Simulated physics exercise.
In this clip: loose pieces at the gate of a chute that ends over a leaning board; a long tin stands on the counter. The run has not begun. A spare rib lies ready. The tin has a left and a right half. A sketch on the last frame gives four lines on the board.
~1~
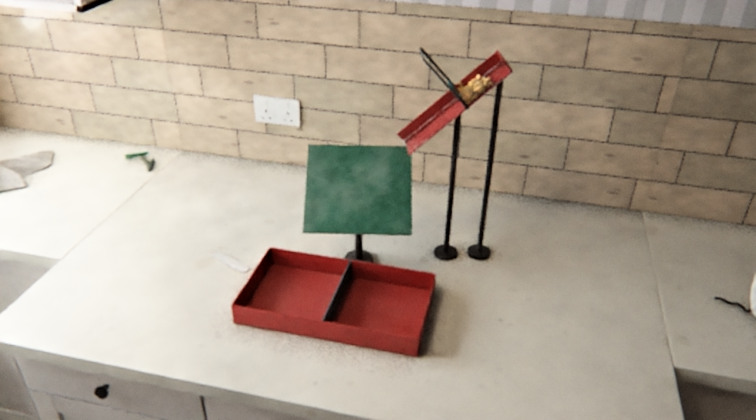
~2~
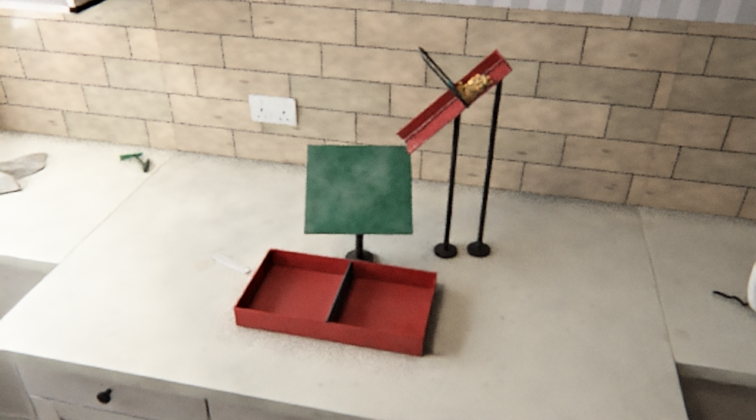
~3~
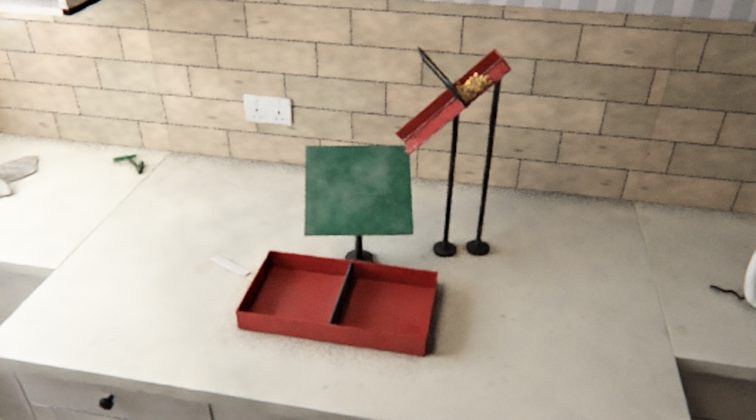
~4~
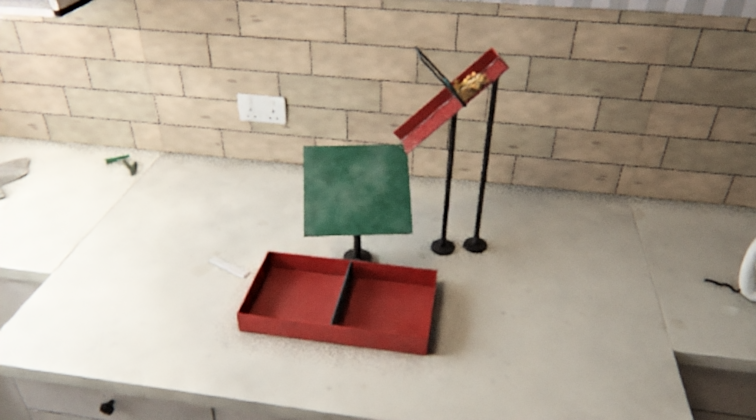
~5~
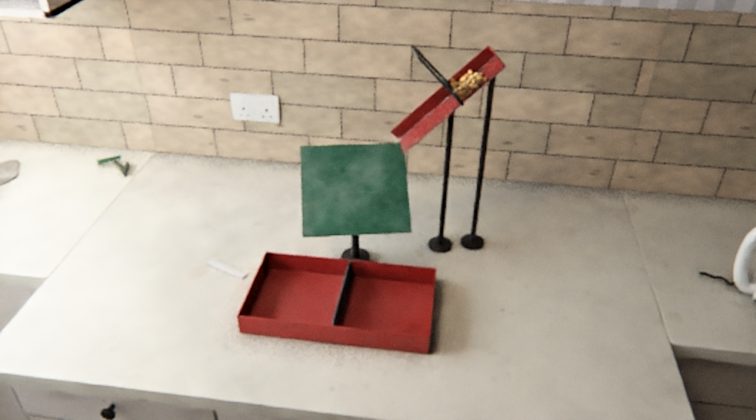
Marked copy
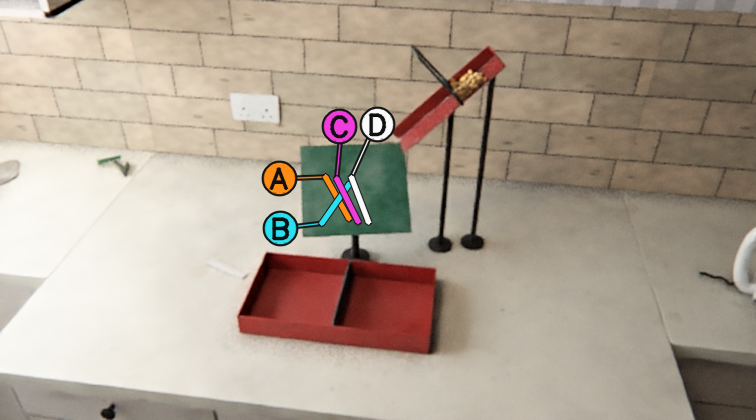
A pale kitchen counter, backed by tan brick-shaped tiles with a white wall socket, is seen from above and in front. A long red tin with a dark middle wall sits below a tilted green board on a black stand, and at right a sloping red chute on two black posts holds small yellowish pieces. Nothing on the counter moves noticeably; only the camera drifts slightly.
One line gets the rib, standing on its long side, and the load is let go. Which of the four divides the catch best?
Line B.
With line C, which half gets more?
The right half.
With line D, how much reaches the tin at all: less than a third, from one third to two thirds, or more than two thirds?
More than two thirds.
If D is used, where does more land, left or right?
Right.
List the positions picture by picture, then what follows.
Load behind the gate near (472, 89), dried chickpeas; lip of the chute near (408, 150), sloping fairly steeply, in the first picture.
Middle of the board near (359, 188), tilted fairly steeply; middle of its low edge near (358, 234); of its high edge near (359, 145), in the second picture.
Front corners of the tin near (236, 311) and (425, 339); front end of its middle wall near (329, 324); gate still shut near (451, 87), in the third picture.
Middle of the load near (468, 86); lip near (405, 148), in the fourth picture.
Middle of the load near (465, 84); lip near (402, 147), in the fifth picture.
On the marked copy, line A from (325, 176) to (349, 218); line B from (349, 183) to (321, 223); line C from (336, 178) to (358, 221); line D from (351, 177) to (368, 222).
With A, of what is caught, a small share in the left half, all but a few in the right.
With B, of what is caught, close to half in the left half, close to half in the right.
With C, of what is caught, only a few in the left half, all but a few in the right.
With D, of what is caught, a small share in the left half, all but a few in the right.
